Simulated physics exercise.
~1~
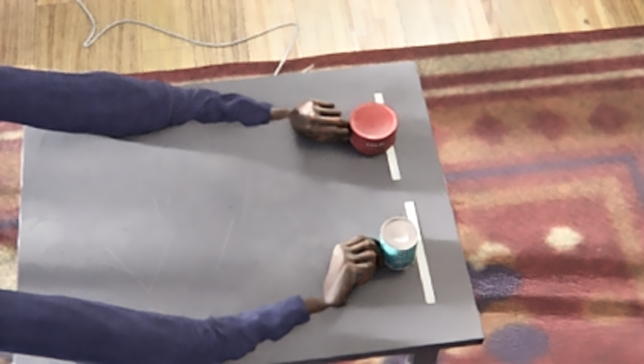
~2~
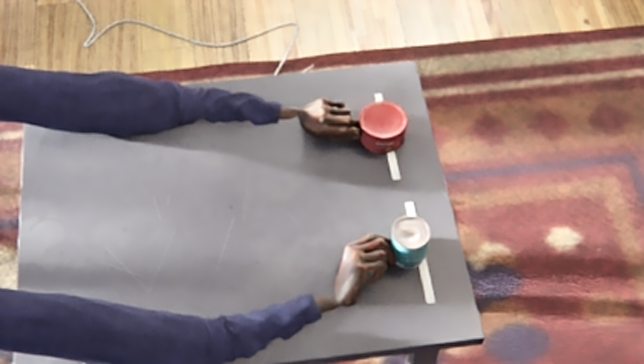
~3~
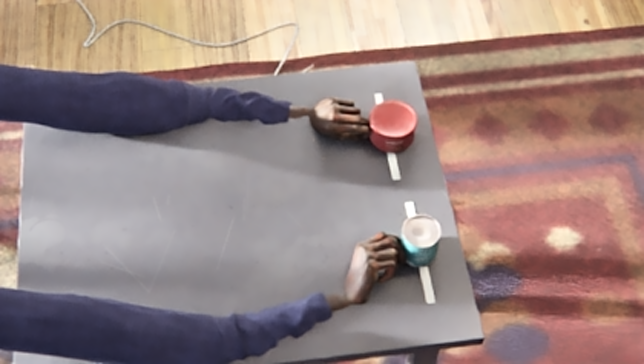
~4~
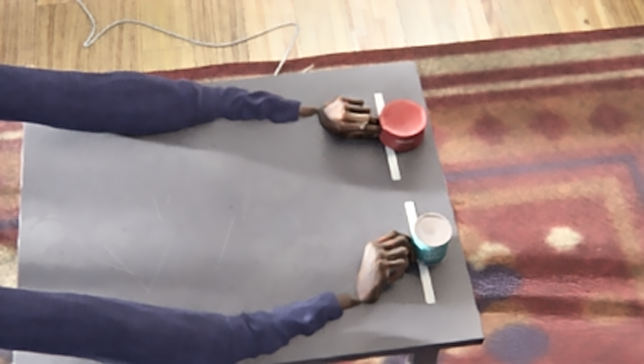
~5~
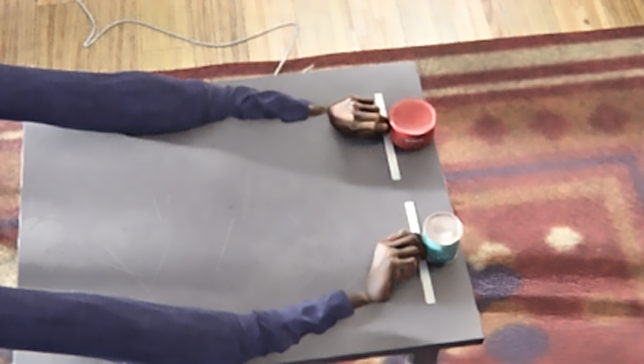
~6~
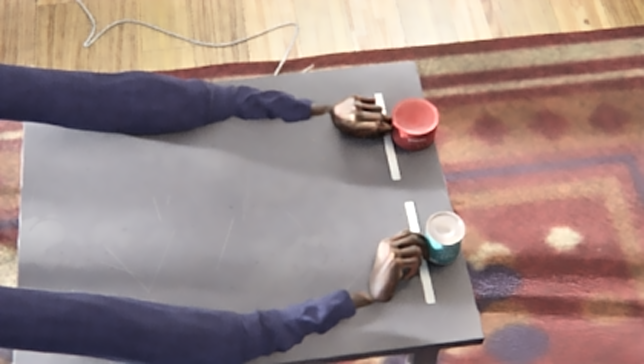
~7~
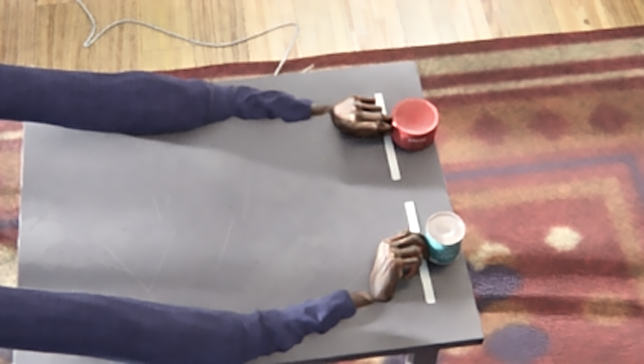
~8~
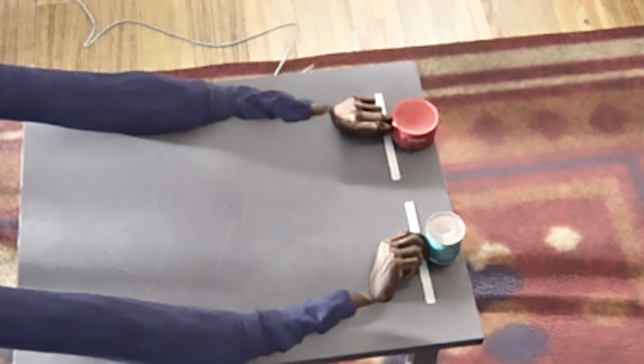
Two arms in dark blue sleeves reach in from the left across a grey table, seen from above, with a patterned red rug and a strip of wooden floor around it. The far hand rests behind a red tub, and the near hand holds a small turquoise pot, each beside a pale strip of tape near the table's right end. Both hands slide the containers steadily to the right, carrying them across the tape. The hands then stop at the strips and stay still. The tub and the pot come to rest just past the tape, both still on the table near its right edge.
